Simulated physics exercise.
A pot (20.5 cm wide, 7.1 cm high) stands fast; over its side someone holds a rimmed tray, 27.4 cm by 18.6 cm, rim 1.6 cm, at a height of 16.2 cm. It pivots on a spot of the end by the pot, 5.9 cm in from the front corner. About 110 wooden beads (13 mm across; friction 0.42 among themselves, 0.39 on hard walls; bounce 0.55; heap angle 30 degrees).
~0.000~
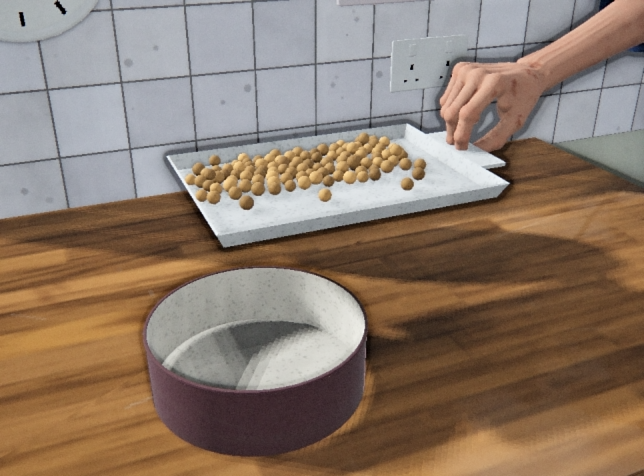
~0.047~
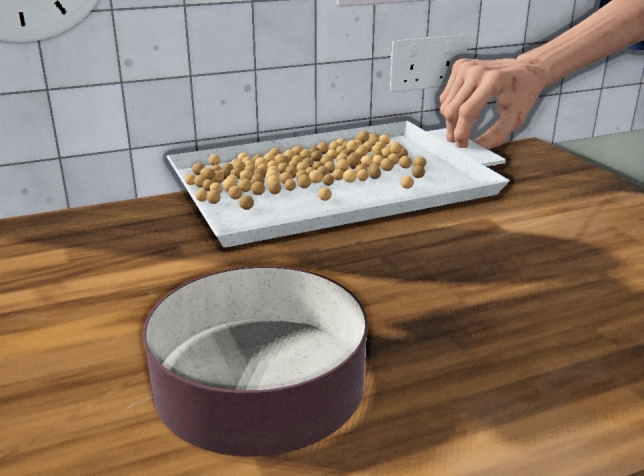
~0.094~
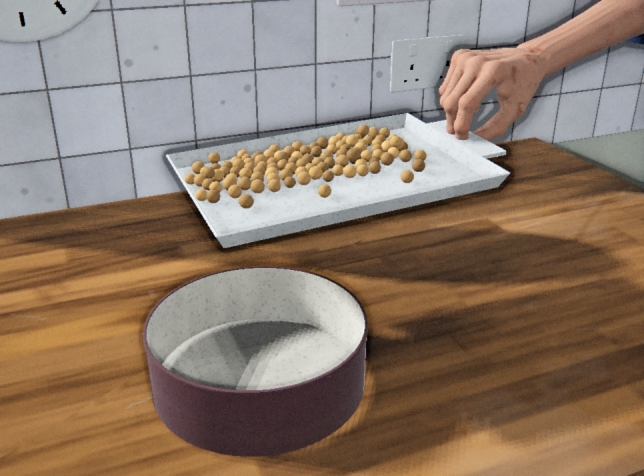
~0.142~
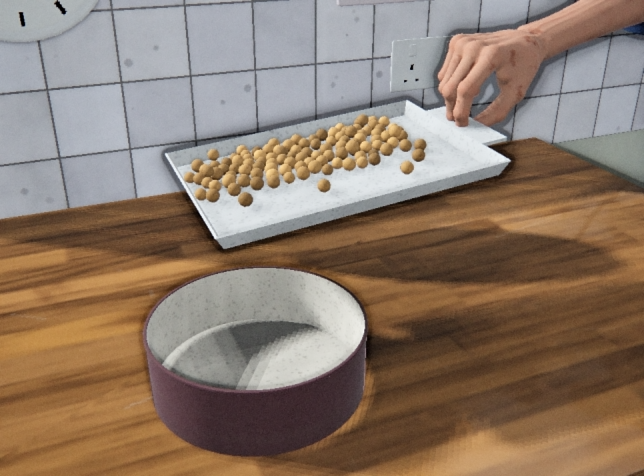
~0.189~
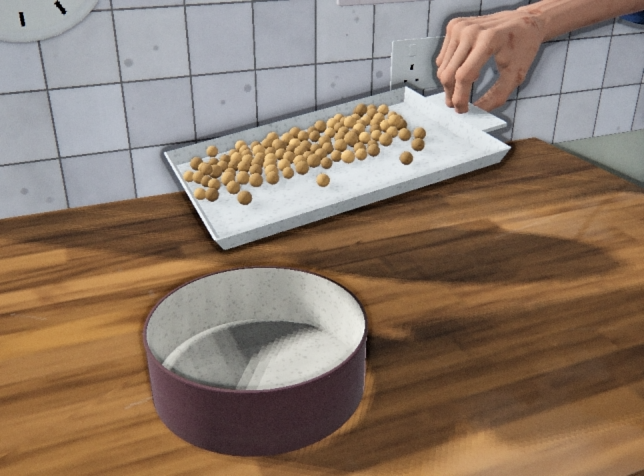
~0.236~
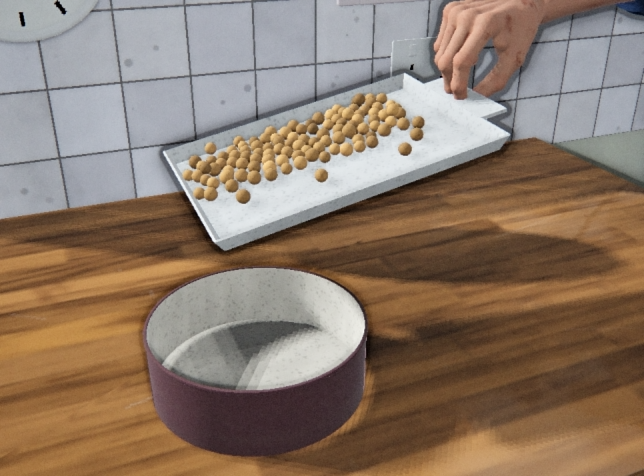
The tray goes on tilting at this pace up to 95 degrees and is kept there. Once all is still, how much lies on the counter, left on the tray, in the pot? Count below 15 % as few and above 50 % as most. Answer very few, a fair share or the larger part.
On the counter: A fair share; left on the tray: Very few; in the pot: The larger part.
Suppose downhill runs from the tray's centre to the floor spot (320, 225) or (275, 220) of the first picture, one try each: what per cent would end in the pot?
About 100 and 100 per cent.
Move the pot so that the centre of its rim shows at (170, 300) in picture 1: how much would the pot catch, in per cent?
Some 90 per cent.
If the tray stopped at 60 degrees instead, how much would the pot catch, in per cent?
Then about 55 per cent.
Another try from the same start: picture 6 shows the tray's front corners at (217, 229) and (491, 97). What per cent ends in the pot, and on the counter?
Pot 15, counter 85.
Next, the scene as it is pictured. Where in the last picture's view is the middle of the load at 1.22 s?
At about (185, 319).
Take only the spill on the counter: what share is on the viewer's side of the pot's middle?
About 10 per cent.
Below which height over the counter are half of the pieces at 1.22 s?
Some 8 cm.
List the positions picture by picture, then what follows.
In the first frame, tray tilt 0 degrees, front corners at (223, 230) and (498, 181); middle of the pieces at (308, 165); pot at (257, 320).
In the second frame, tray tilt 1 degrees, front corners at (223, 230) and (498, 179); middle of the pieces at (308, 164).
In the third frame, tray tilt 2 degrees, front corners at (223, 231) and (499, 171); middle of the pieces at (308, 160).
In the fourth frame, tray tilt 5 degrees, front corners at (222, 232) and (499, 159), lowest corner left front; middle of the pieces at (307, 153).
In the fifth frame, tray tilt 9 degrees, front corners at (221, 233) and (499, 147), lowest corner left front; middle of the pieces at (306, 147).
In the sixth frame, tray tilt 12 degrees, front corners at (221, 235) and (499, 134), lowest corner left front; middle of the pieces at (304, 140); pot at (257, 320). Its pace works out near 65 degrees a second.
After 0.82 s, tilt 51 degrees; the tray holds 85 %, the pot 0 %.
After 1.22 s, tilt 77 degrees; the tray holds 30 %, the pot 40 %.
Then, at 1.69 s, tilt 95 degrees; the tray holds 0 %, the pot 70 %.
In the end, at 2.5 s, counter 30 %, tray 0 %, pot 70 %.
